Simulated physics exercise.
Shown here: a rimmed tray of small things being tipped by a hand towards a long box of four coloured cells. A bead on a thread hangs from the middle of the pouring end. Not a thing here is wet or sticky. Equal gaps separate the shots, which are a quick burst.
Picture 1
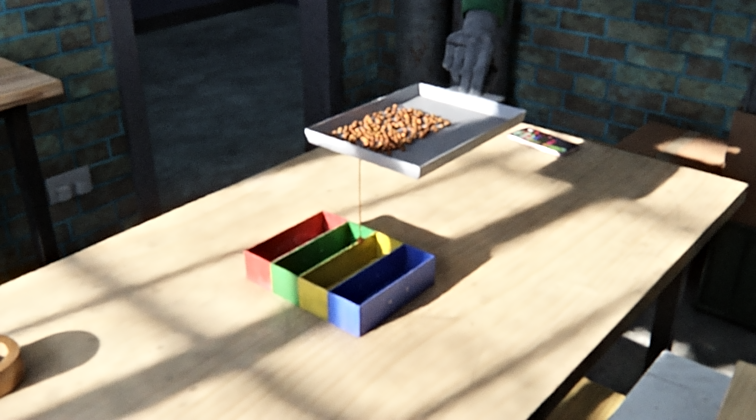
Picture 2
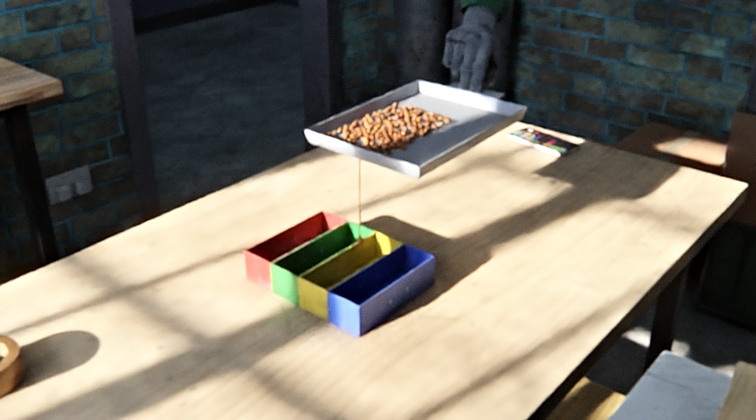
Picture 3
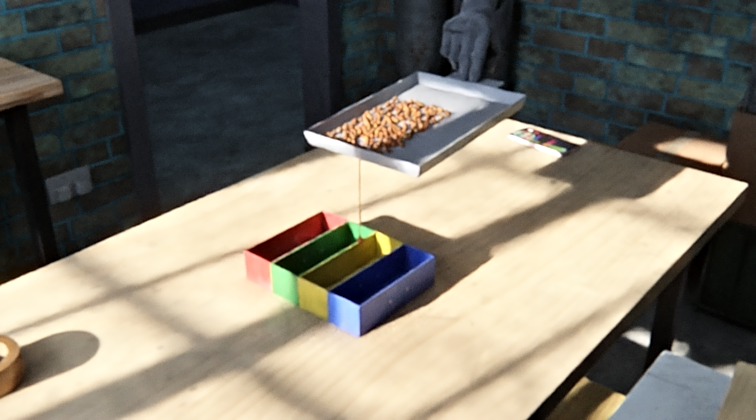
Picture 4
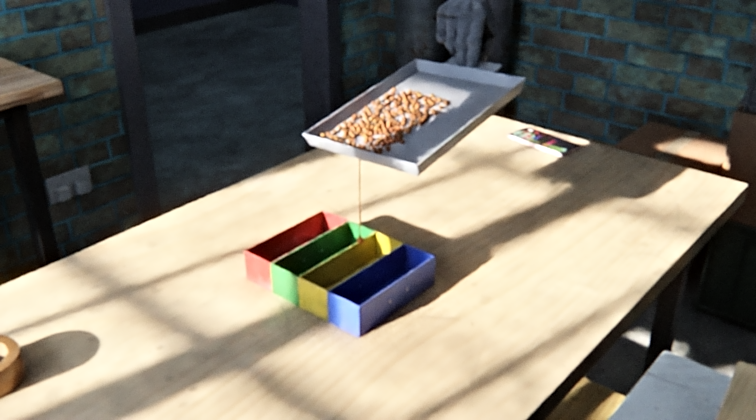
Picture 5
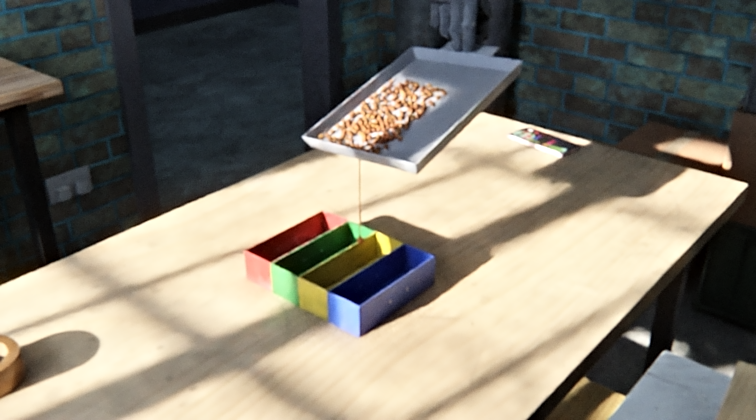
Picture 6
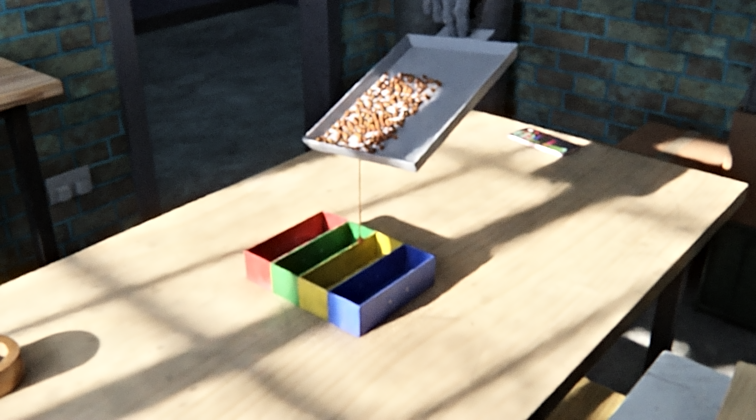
A rimmed tray of small brown pieces starts out level above a box of red, green, yellow and blue cells, a hand at its far end. The hand lifts that end steadily, tilting the tray lowest at its left corner, and the pieces shift and spread slightly down the surface.
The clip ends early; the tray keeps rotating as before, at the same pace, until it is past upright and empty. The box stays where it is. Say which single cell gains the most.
The one that gains the most is the red cell.
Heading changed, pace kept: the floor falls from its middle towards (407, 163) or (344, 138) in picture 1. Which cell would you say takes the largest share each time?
The blue cell, then the red cell.
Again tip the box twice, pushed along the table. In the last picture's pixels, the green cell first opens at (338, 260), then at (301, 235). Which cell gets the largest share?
The first time the red one comes out on top, the second time green.
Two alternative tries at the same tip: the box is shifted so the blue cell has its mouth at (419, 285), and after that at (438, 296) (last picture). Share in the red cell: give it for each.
Roughly 30% the first time and 10% the second time.
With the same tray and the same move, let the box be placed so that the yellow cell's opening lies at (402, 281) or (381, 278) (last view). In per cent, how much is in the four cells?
First case: Some 20 %; second case: Some 30 %.
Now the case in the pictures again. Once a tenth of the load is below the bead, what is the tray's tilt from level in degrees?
Angle: Close to 95°.
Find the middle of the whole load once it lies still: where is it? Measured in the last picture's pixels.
Resting centre, last frame: Roughly (292, 268).
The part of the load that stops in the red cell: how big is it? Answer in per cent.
About 60 per cent.
Soon after the last picture, tray tipped steeply; nearly all on the tray; a stray few falling or outside the box.
A little later, tray tipped past a quarter turn; about a quarter on the tray; about a quarter in the red cell; a small part in the green cell; a stray few in the yellow cell; about a third falling or outside the box.
Later still, tray tipped past a quarter turn; about two thirds in the red cell; about a third in the green cell; a small part in the yellow cell; a stray few falling or outside the box.
At rest, tray tipped past a quarter turn; about two thirds in the red cell; about a third in the green cell; a small part in the yellow cell; none in the blue cell; a stray few outside the box.
